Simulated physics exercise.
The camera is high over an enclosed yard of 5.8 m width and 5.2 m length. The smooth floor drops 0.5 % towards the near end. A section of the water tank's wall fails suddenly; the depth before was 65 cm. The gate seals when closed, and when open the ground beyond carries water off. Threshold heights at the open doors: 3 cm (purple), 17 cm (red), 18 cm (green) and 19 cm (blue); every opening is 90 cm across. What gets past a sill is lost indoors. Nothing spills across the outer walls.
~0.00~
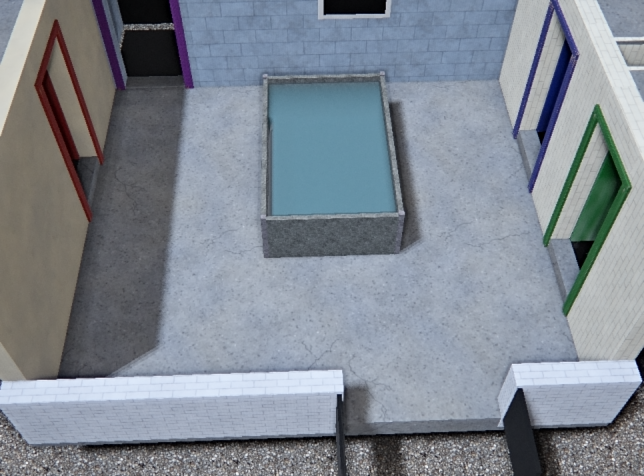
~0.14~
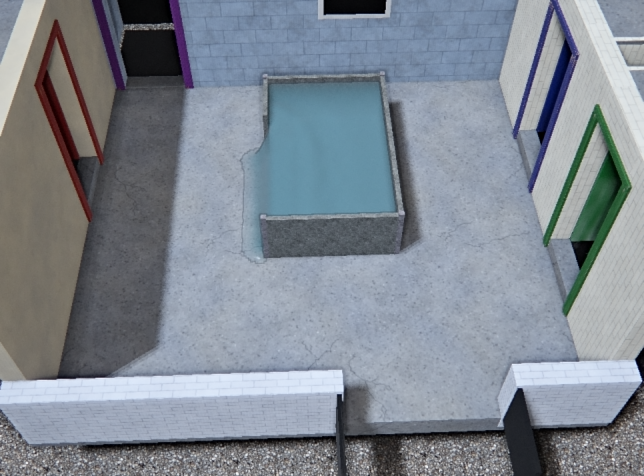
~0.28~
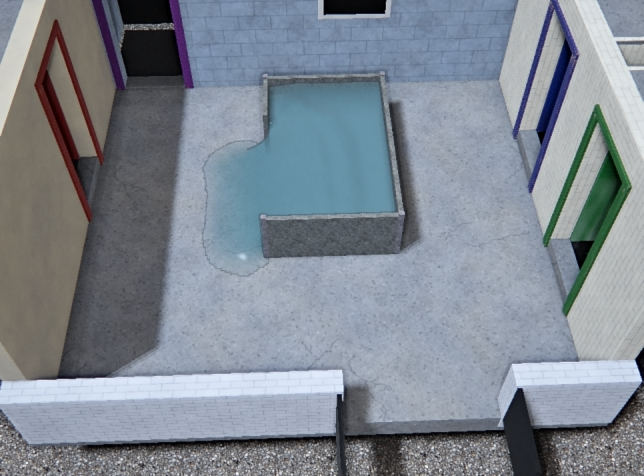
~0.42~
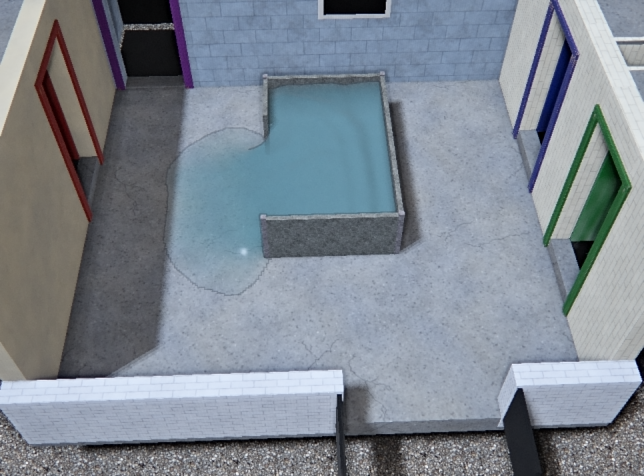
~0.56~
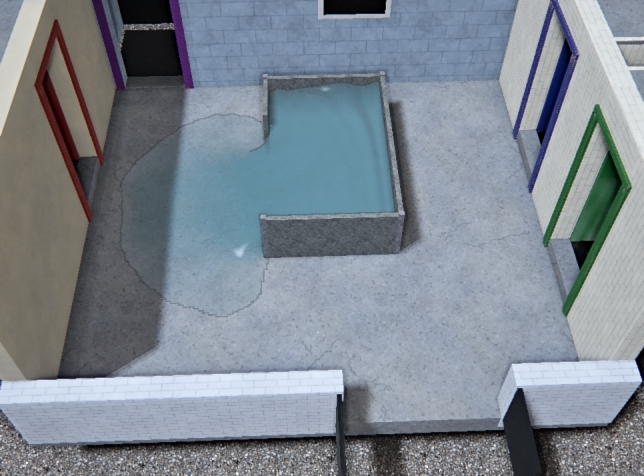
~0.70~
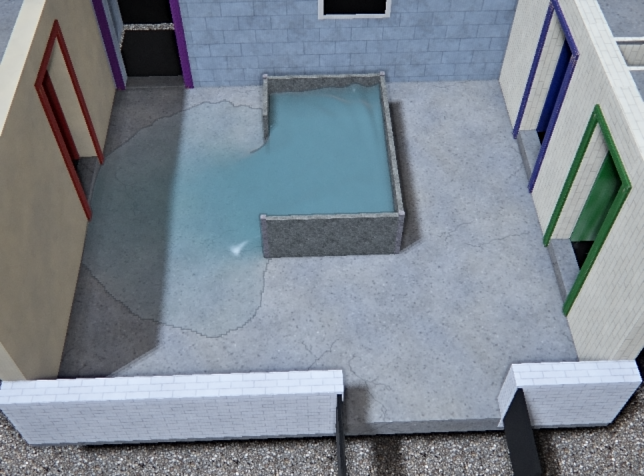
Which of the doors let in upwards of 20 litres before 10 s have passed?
Within that time: At the purple door it exceeds the limit; at the red door it passes the limit; at the green door it keeps below the limit; at the blue door it does not reach the limit.
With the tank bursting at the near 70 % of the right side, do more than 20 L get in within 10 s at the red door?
Against that limit: Red not over.
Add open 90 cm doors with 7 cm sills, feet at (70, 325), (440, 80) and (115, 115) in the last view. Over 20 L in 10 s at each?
In that order: Over, under, above.
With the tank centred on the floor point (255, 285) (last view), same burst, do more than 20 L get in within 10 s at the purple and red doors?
Against that limit: Purple past it, red not over.
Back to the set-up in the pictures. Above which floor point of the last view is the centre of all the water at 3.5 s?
Around (212, 235).
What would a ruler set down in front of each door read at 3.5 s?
Depths in cm: Purple 17, red 19, green 0, blue 0.
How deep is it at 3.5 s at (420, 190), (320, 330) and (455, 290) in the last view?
Roughly 0, 4 and 0 cm, in turn.
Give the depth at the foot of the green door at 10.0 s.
Some 7.0 cm.
After 1.4 s water covers 35 % of the floor and is deepest (42 cm) near (89, 227); purple door 5 cm at the sill, 0 L in, red door 39 cm at the sill, 76 L in, green door not reached, blue door not reached.
After 2.2 s water covers 35 % of the floor and is deepest (51 cm) near (52, 412); purple door 14 cm at the sill, 20 L in, red door 32 cm at the sill, 164 L in, green door not reached, blue door not reached.
After 3.5 s water covers 60 % of the floor and is deepest (28 cm) near (52, 412); purple door 17 cm at the sill, 121 L in, red door 19 cm at the sill, 209 L in, green door not reached, blue door not reached.
After 6.0 s water covers 90 % of the floor and is deepest (14 cm) near (555, 283); purple door 11 cm at the sill, 278 L in, red door 11 cm at the sill, 212 L in, green door 13 cm at the sill, 0 L in, blue door 4 cm at the sill, 0 L in.
After 10.0 s water covers 100 % of the floor and is deepest (12 cm) near (345, 90); purple door 6 cm at the sill, 341 L in, red door 6 cm at the sill, 212 L in, green door 7 cm at the sill, 0 L in, blue door 6 cm at the sill, 0 L in.
